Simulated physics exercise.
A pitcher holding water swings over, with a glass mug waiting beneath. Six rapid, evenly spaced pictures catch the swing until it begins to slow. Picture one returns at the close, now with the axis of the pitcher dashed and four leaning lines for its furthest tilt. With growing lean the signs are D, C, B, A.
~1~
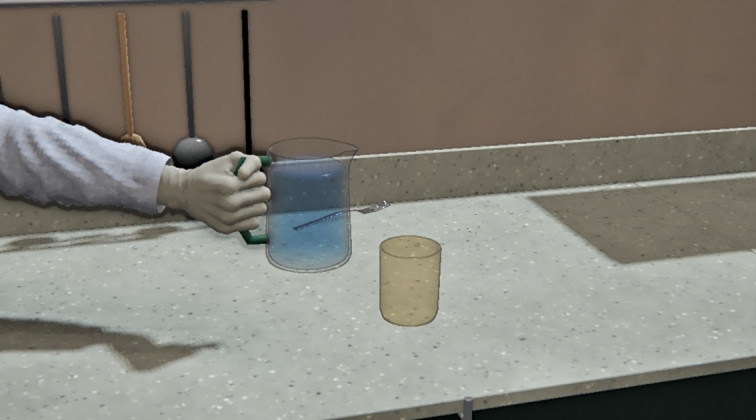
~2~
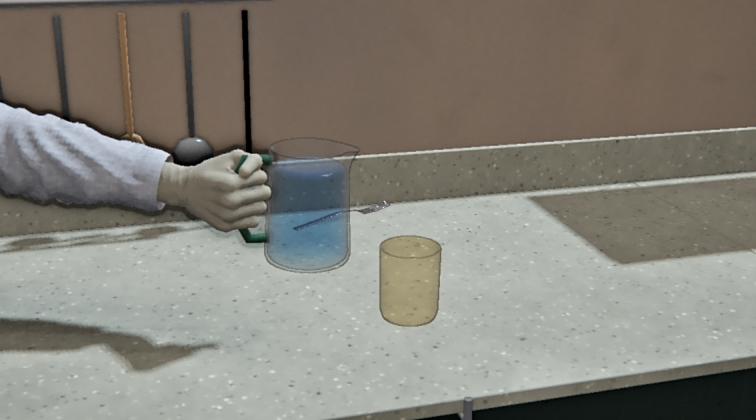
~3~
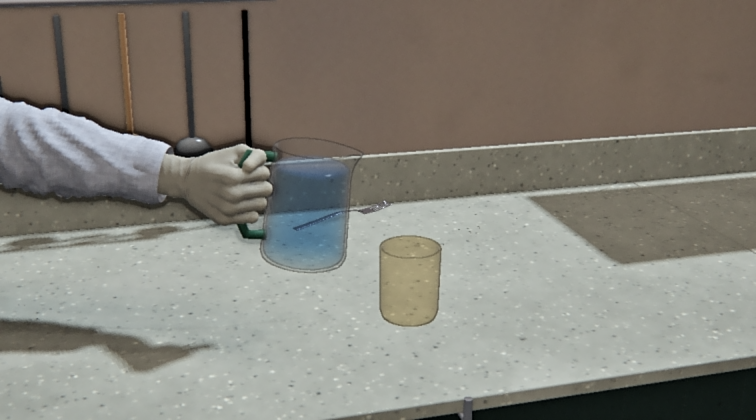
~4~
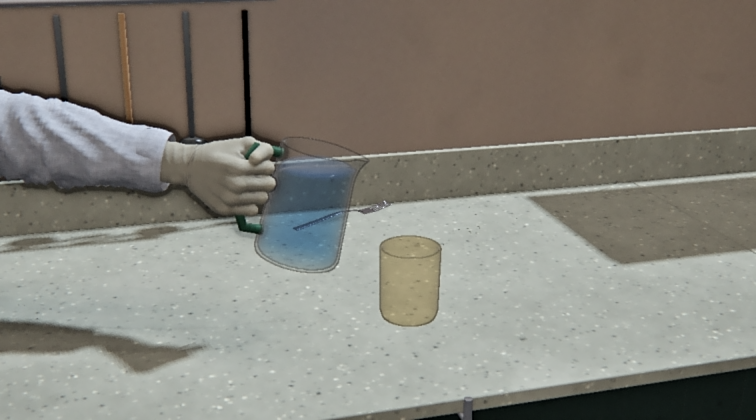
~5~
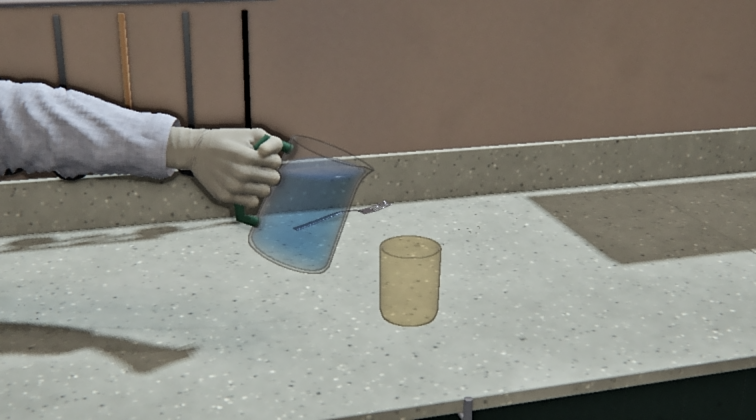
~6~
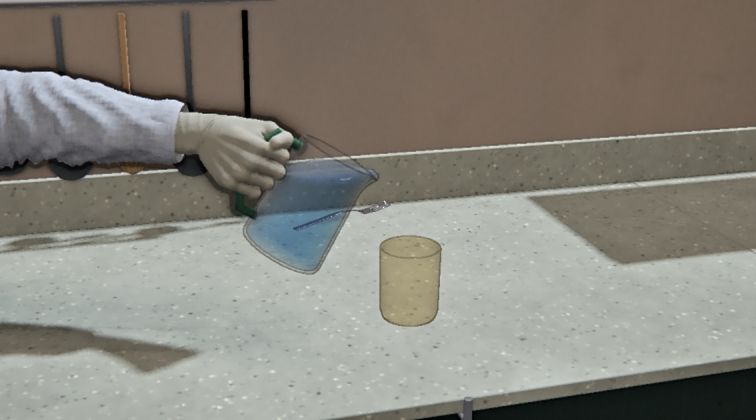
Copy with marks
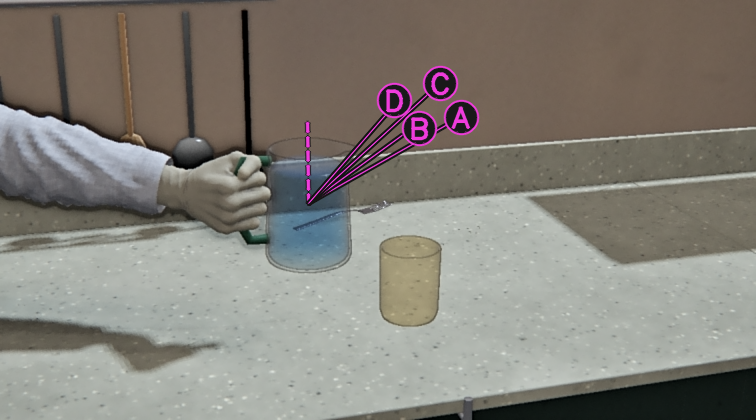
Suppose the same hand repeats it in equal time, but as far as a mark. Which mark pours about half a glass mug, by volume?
Go for B.
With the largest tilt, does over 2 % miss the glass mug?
No, it does not.
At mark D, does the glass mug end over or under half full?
Under.
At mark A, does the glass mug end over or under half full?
Over half.
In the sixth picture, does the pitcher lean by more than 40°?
No, it does not.
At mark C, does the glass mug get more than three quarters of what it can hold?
No.
On the marked copy, A at (446, 125); B at (402, 135); C at (427, 94); D at (385, 115).
Choosing A, the glass mug ends with about 68 % of what it can hold.
Choosing B, the glass mug ends with about 50 % of what it can hold.
Choosing C, the glass mug ends with about 35 % of what it can hold.
Choosing D, the glass mug ends with about 23 % of what it can hold.
